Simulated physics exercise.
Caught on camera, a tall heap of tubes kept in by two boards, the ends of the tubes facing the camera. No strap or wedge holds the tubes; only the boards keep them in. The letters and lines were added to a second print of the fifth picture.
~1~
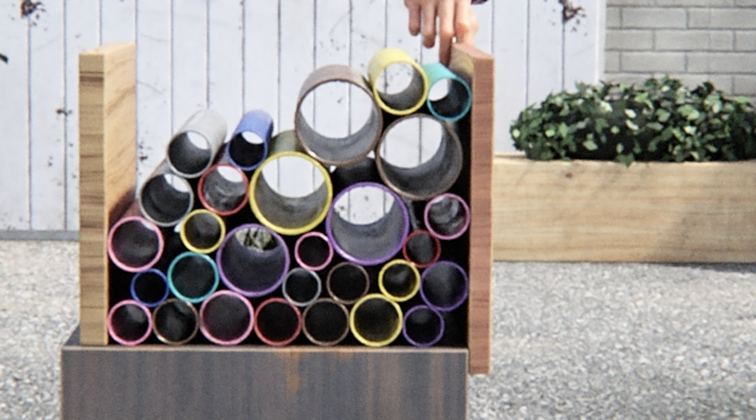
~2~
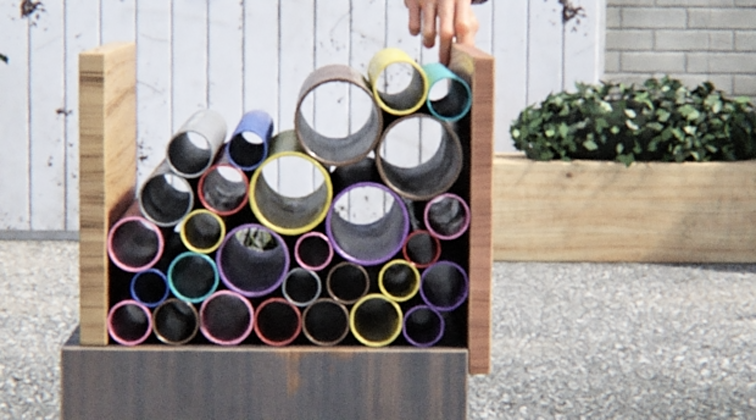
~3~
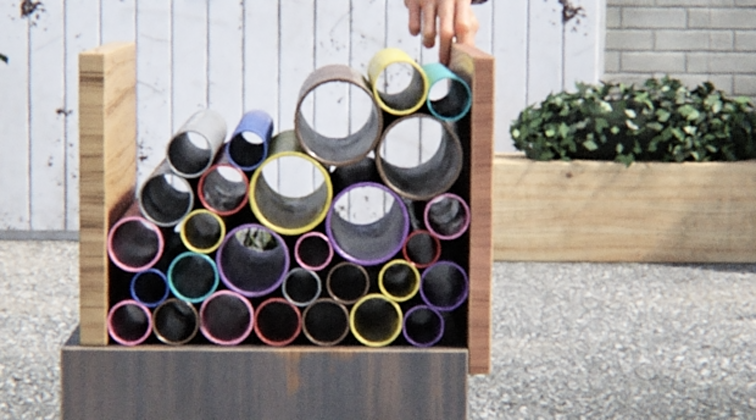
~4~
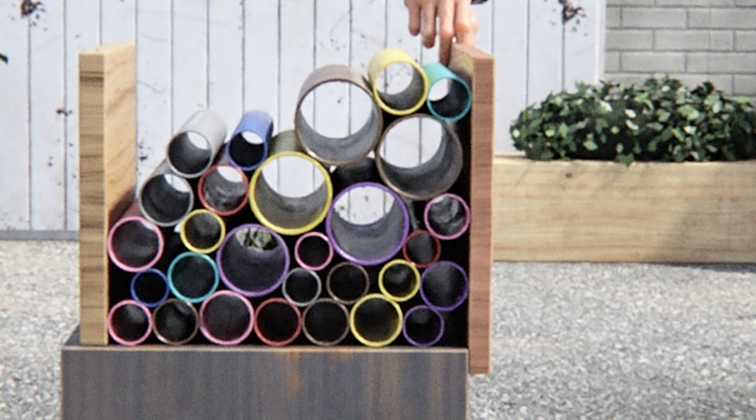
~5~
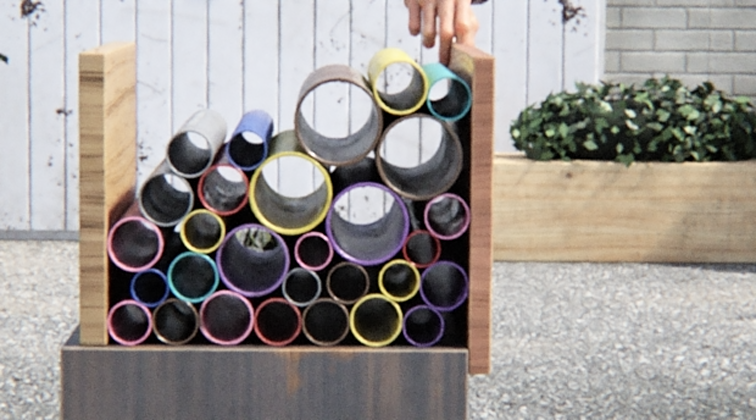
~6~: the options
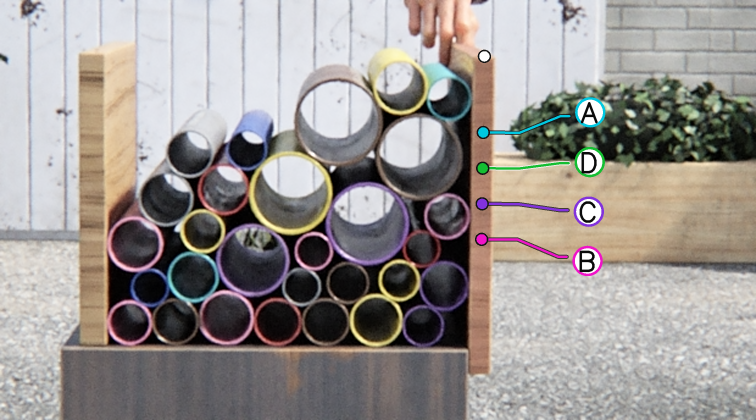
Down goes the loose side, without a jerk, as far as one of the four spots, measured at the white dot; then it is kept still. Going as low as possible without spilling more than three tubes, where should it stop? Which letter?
Stop at B.
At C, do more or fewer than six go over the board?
Fewer than six.
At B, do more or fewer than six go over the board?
At B, fewer than six.
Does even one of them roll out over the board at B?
Yes.
On the marked copy, A at (484, 132); B at (482, 240); C at (483, 204); D at (483, 168); the white dot at (485, 56).
Following B. Soon after the start, top of the board (471, 137).
Later, top of the board (470, 231).
In the end, top of the board (470, 238), one out over the board.
As for the rest, A none out over the board; C one out over the board; D one out over the board.
